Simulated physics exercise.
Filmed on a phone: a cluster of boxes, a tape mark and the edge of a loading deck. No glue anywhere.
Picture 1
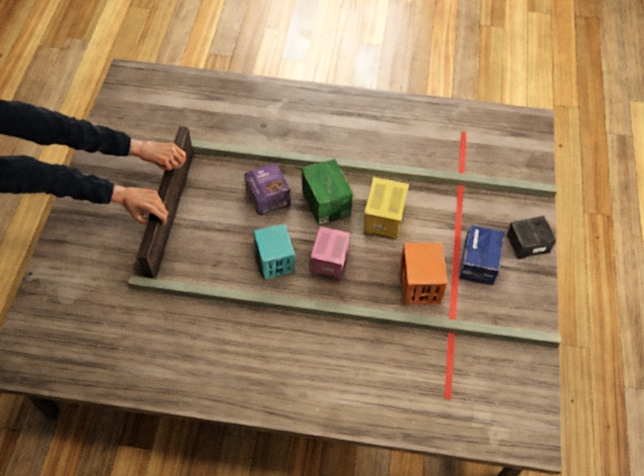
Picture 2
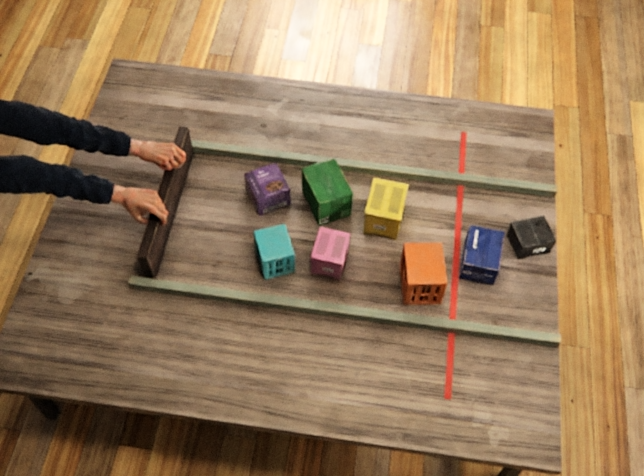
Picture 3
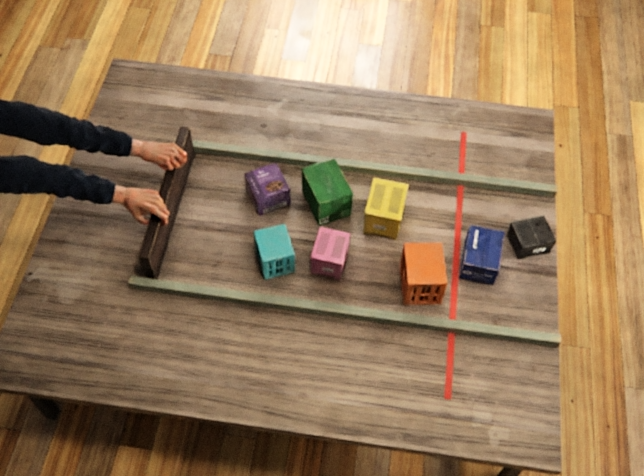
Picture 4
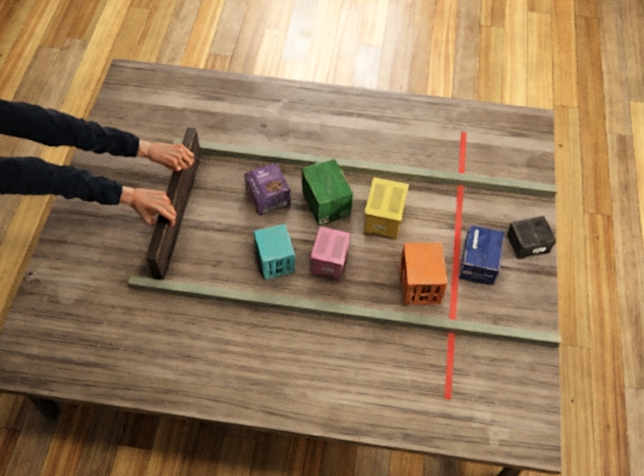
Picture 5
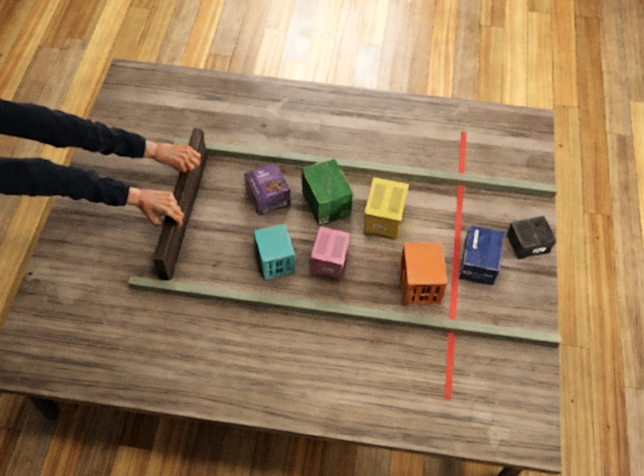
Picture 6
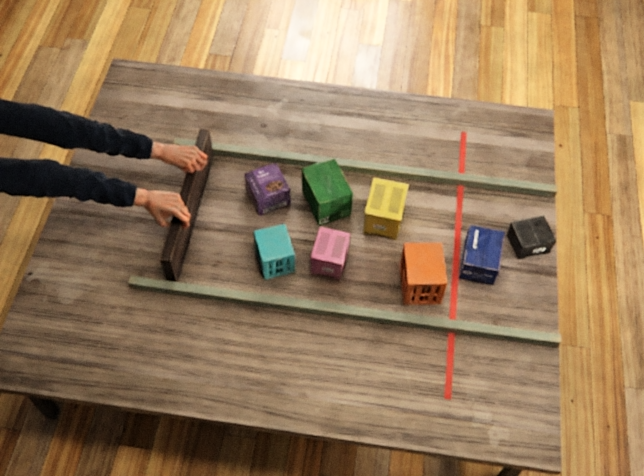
A wooden table on a plank floor is seen from above at an angle. Purple, green, yellow, teal, pink and orange boxes sit between two pale green strips, with a blue box just past a red tape line and a black one farthest right. Two dark-sleeved hands hold a dark plank at left, still at first, then slide it slightly right, while the boxes and camera stay still.
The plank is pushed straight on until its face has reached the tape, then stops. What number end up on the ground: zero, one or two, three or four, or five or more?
As it turns out, the number that fall off is one or two.
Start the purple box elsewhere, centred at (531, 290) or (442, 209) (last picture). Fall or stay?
In turn it falls; remains up.
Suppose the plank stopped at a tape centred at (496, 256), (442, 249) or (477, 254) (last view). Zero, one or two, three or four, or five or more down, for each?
One after another: 3 or 4; just one or two; three to four.
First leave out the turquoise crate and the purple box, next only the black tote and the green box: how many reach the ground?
First 0, then 0.
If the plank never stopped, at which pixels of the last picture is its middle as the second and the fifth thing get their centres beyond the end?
Its middle is around (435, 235) and later (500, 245).
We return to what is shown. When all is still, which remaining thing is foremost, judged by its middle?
That is the yellow tote.
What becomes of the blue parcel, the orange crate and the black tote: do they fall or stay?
The blue parcel tumbles off; the orange crate does not fall; the black tote falls.
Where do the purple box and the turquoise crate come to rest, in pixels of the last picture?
Near (477, 225) and (473, 283).
Soon after, none off yet; black tote at rest near (531, 238); blue parcel at rest near (482, 255); orange crate at rest near (423, 274).
By the end, the number that fall off is one or two; fallen, blue parcel and black tote.
